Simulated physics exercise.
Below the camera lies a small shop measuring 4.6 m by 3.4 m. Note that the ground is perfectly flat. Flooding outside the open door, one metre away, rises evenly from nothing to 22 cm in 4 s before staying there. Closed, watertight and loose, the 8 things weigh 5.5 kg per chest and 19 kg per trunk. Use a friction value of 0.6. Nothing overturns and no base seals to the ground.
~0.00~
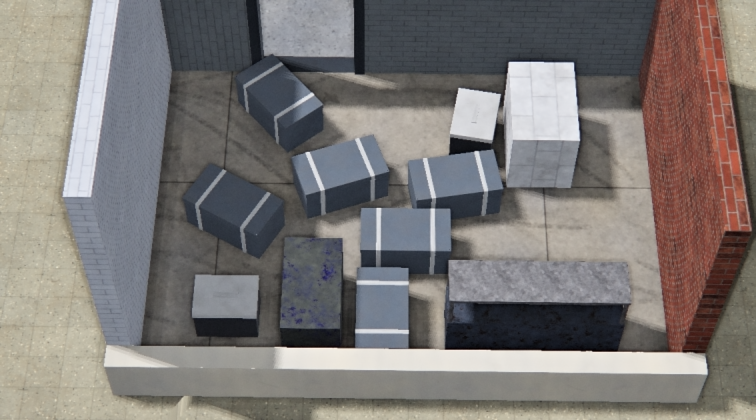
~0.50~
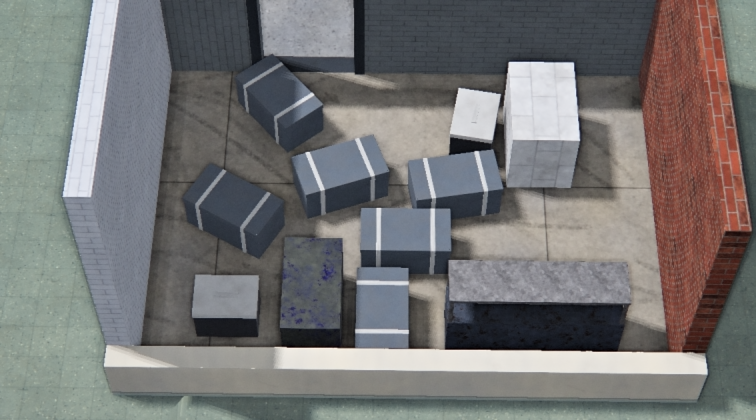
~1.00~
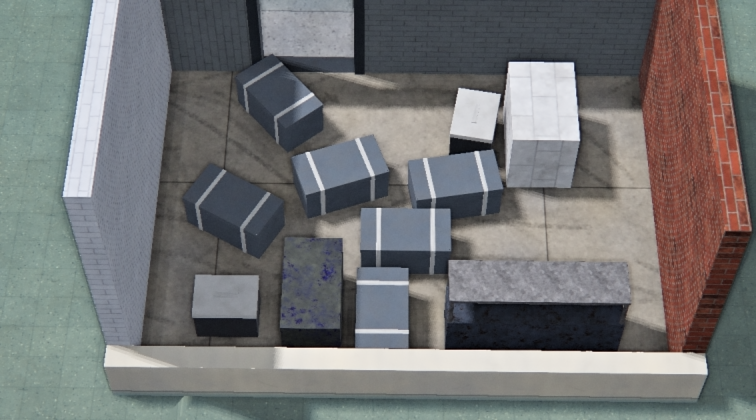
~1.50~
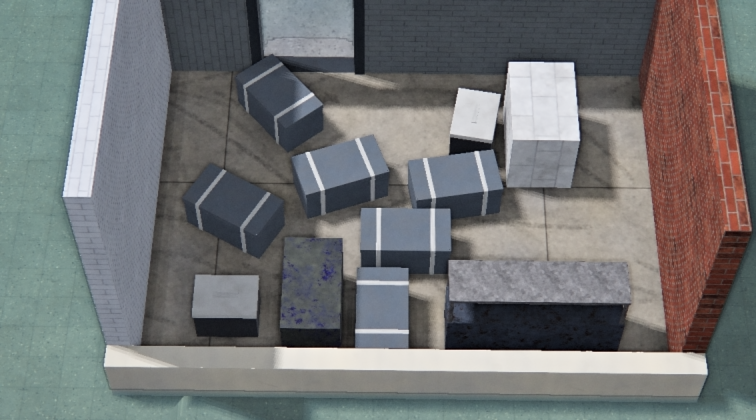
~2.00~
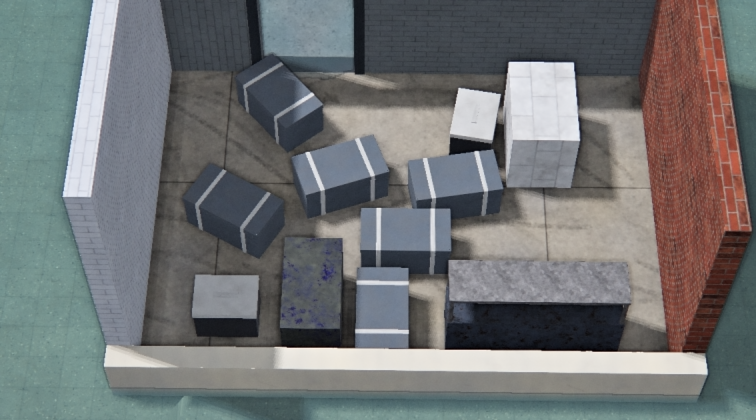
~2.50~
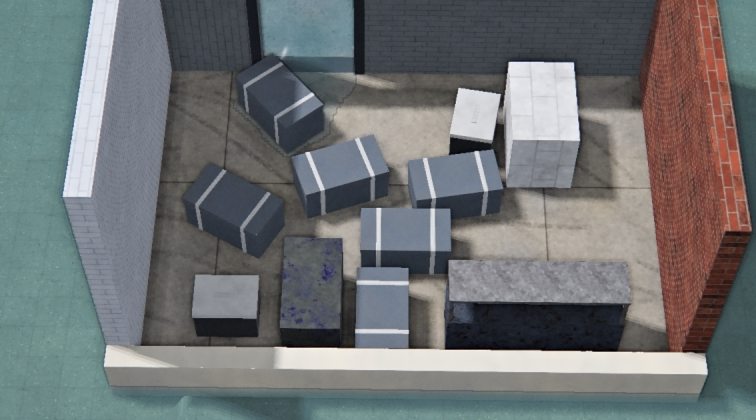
Greenish water covers the ground outside a small walled room, then reaches inside the doorway.
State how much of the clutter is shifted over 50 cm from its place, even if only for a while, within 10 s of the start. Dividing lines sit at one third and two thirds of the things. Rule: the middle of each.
I'm guessing the result is most.
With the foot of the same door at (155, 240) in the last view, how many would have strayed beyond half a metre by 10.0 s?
The answer then is 3.
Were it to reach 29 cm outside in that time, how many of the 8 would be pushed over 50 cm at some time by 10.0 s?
That would make 7 of them.
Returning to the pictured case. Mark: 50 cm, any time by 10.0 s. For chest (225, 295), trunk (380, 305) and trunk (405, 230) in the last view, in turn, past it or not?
So that's inside it for the first, inside it for the second and beyond it for the last.
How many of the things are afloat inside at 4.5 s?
Tally: 0 of them.
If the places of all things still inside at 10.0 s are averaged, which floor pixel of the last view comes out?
It sits at about (394, 264).
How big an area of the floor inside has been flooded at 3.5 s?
Near 2.0 m2 in all.
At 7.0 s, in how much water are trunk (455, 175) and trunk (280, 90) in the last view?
Some 5 cm at the first, some 10 cm at the second.
After 3.5 s 0 of 8 are over 50 cm from their spots; 0 afloat.
After 4.5 s 1 of 8 are over 50 cm from their spots; 0 afloat.
After 7.0 s 5 of 8 are over 50 cm from their spots; 4 afloat.
After 10.0 s 6 of 8 are over 50 cm from their spots, and 6 have been at some point; 7 afloat.
